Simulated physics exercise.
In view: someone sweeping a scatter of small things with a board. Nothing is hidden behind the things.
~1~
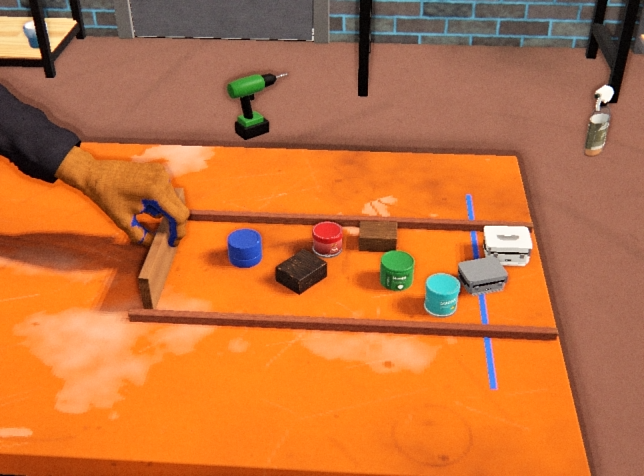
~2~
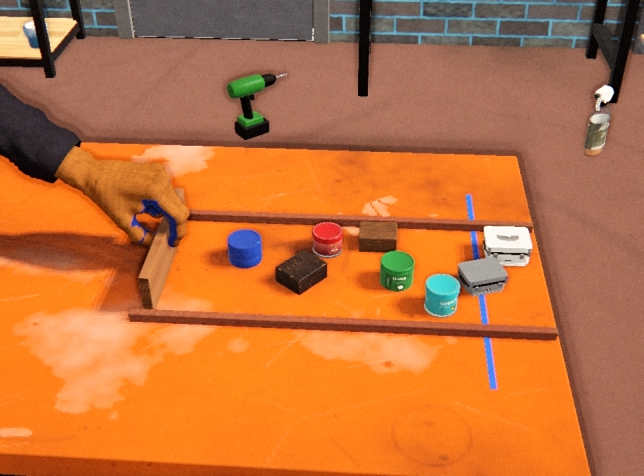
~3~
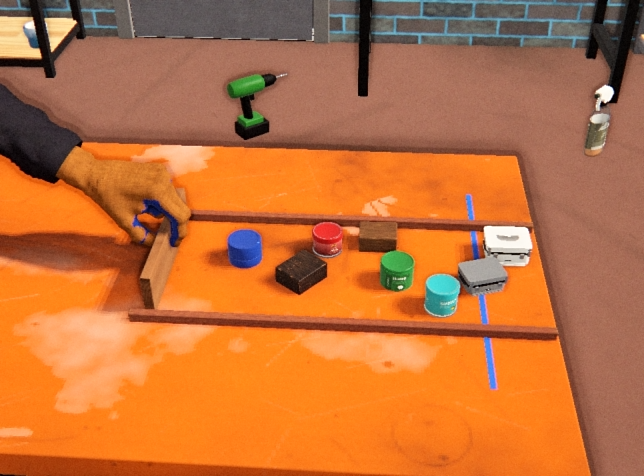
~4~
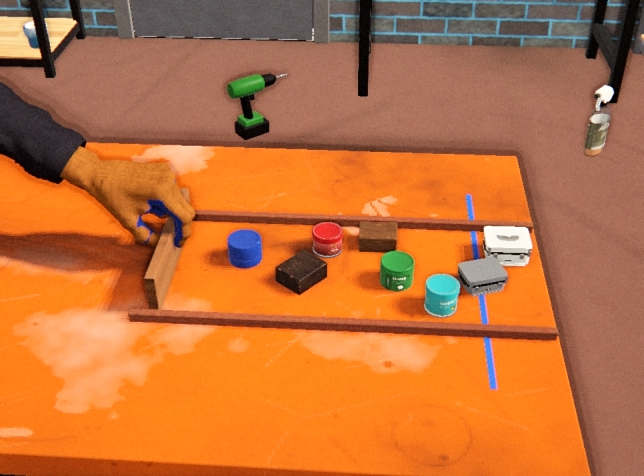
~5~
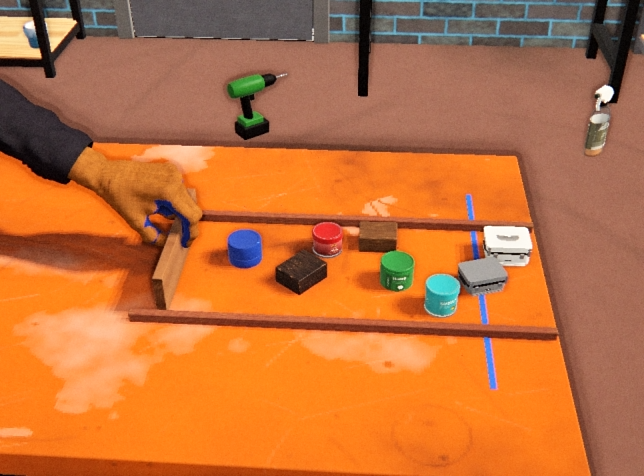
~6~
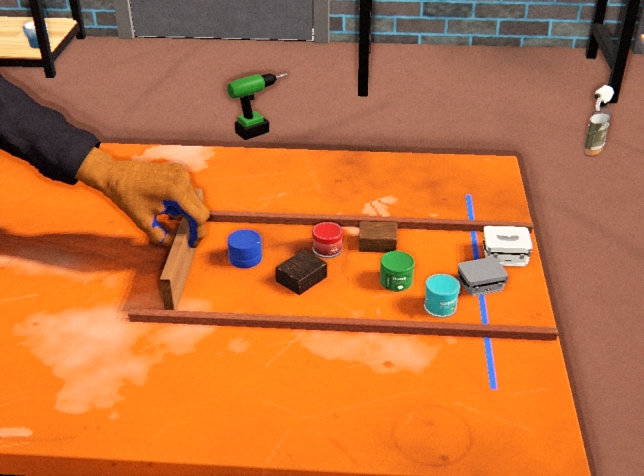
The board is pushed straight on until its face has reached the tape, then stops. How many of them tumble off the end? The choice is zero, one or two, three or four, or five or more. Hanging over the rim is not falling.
The number that fall off is one or two.
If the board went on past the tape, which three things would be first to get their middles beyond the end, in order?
They are the grey case, the white case, the green tub.
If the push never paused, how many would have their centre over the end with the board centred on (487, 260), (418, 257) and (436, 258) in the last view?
The counts: 2, 0 and 0.
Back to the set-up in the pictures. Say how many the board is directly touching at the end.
In contact: 3.
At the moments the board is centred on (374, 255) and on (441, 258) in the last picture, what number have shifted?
The counts are 5 and 8.
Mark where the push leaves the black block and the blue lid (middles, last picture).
First (503, 291), then (497, 266).
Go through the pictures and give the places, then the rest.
In the first frame, white case (506, 247); grey case (482, 277); turquoise pot (442, 296); board (165, 247); tape (479, 277).
In the second frame, grey case (482, 278); blue lid (245, 249).
In the third frame, turquoise pot (442, 296); black block (302, 272).
In the fourth frame, white case (506, 247); green tub (397, 271).
In the fifth frame, grey case (482, 278); brown block (378, 237).
In the sixth frame, white case (506, 247); grey case (482, 278); turquoise pot (442, 296); board (185, 248); tape (479, 277).
A little later, none off yet; white case at rest near (506, 247); grey case at rest near (482, 278); turquoise pot at rest near (442, 296).
When it is over, the number that fall off is one or two; down, grey case and white case.
